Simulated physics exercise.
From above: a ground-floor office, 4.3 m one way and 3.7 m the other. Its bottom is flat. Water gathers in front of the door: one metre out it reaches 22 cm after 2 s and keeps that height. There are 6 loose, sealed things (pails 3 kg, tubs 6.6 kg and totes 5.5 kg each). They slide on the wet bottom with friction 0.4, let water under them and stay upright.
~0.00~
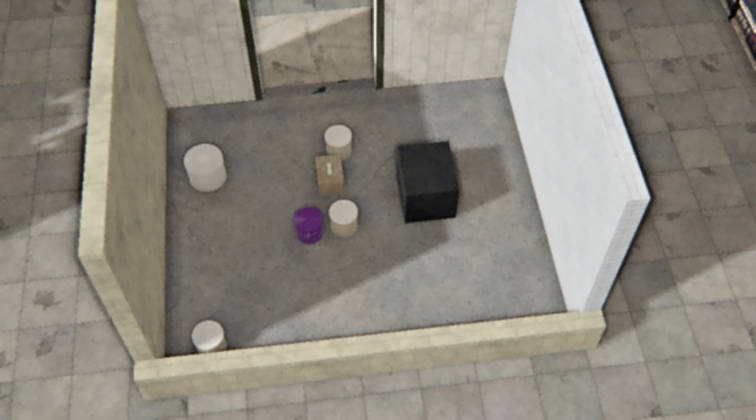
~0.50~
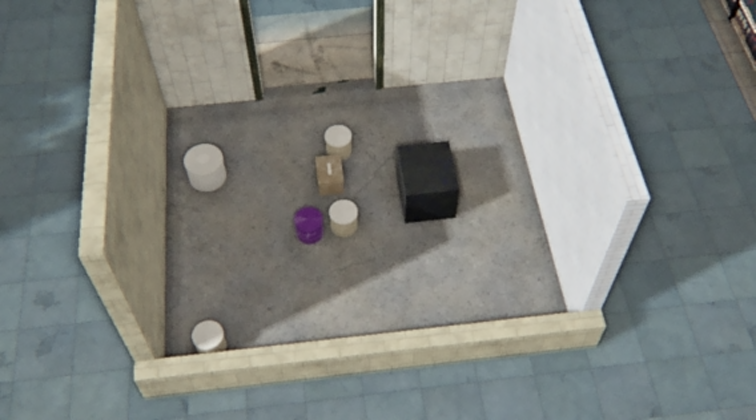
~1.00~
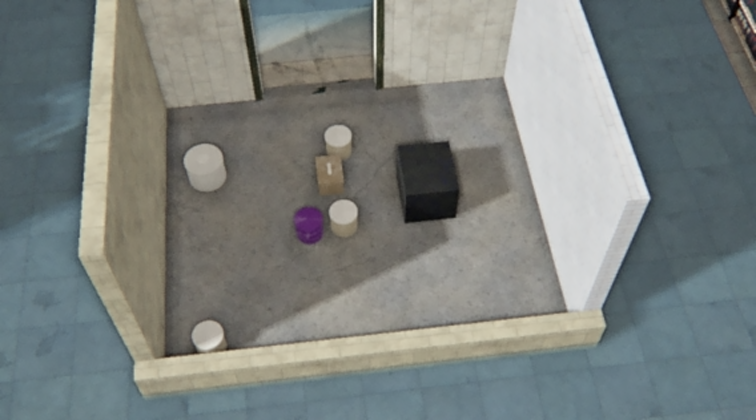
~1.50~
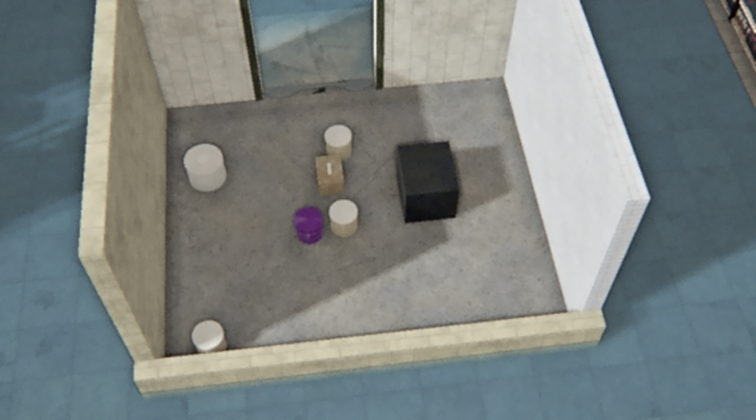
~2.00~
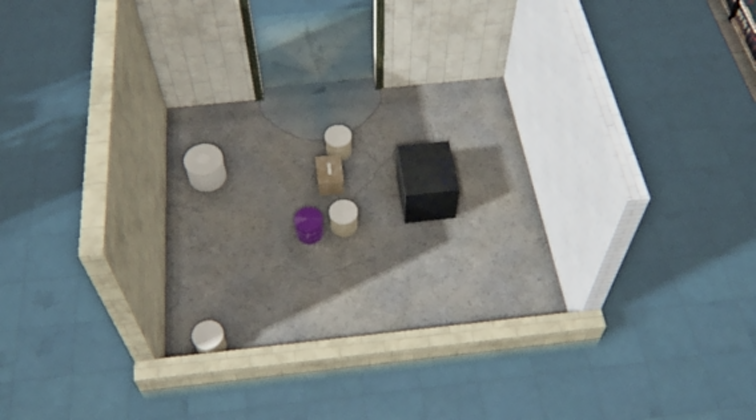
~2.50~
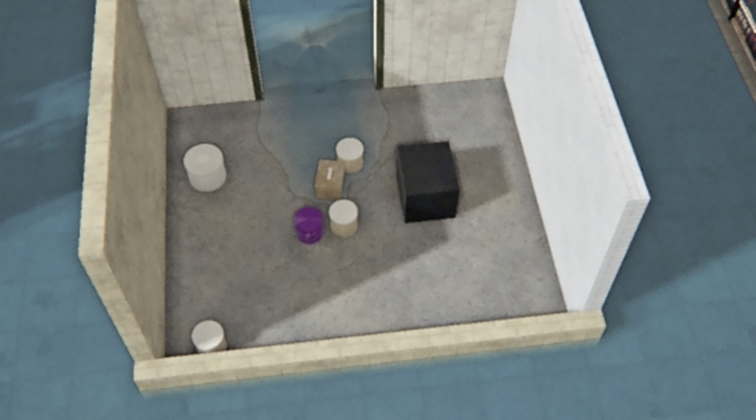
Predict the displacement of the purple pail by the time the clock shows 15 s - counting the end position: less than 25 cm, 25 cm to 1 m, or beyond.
The purple pail travels far.
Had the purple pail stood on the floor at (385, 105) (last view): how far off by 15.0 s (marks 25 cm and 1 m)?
It travels far.
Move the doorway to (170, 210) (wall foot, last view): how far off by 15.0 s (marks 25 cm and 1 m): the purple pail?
In that case the purple pail travels far.
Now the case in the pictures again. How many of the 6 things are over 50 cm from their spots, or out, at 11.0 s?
I count 6.
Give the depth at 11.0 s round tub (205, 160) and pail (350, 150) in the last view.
About 8 and 8 cm.
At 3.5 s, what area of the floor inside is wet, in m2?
About 7.5 m2.
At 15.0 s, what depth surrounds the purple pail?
About 18 cm.
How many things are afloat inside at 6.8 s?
6 of them.
After 3.5 s the purple pail is near (315, 259), 0.5 m from its start, aground; 1 afloat.
After 6.8 s the purple pail is near (238, 316), 1.4 m from its start, afloat; 6 afloat.
After 11.0 s the purple pail is near (199, 224), 1.2 m from its start, afloat; 6 afloat.
After 15.0 s the purple pail is near (236, 90), 2.0 m from its start, afloat; 6 afloat.
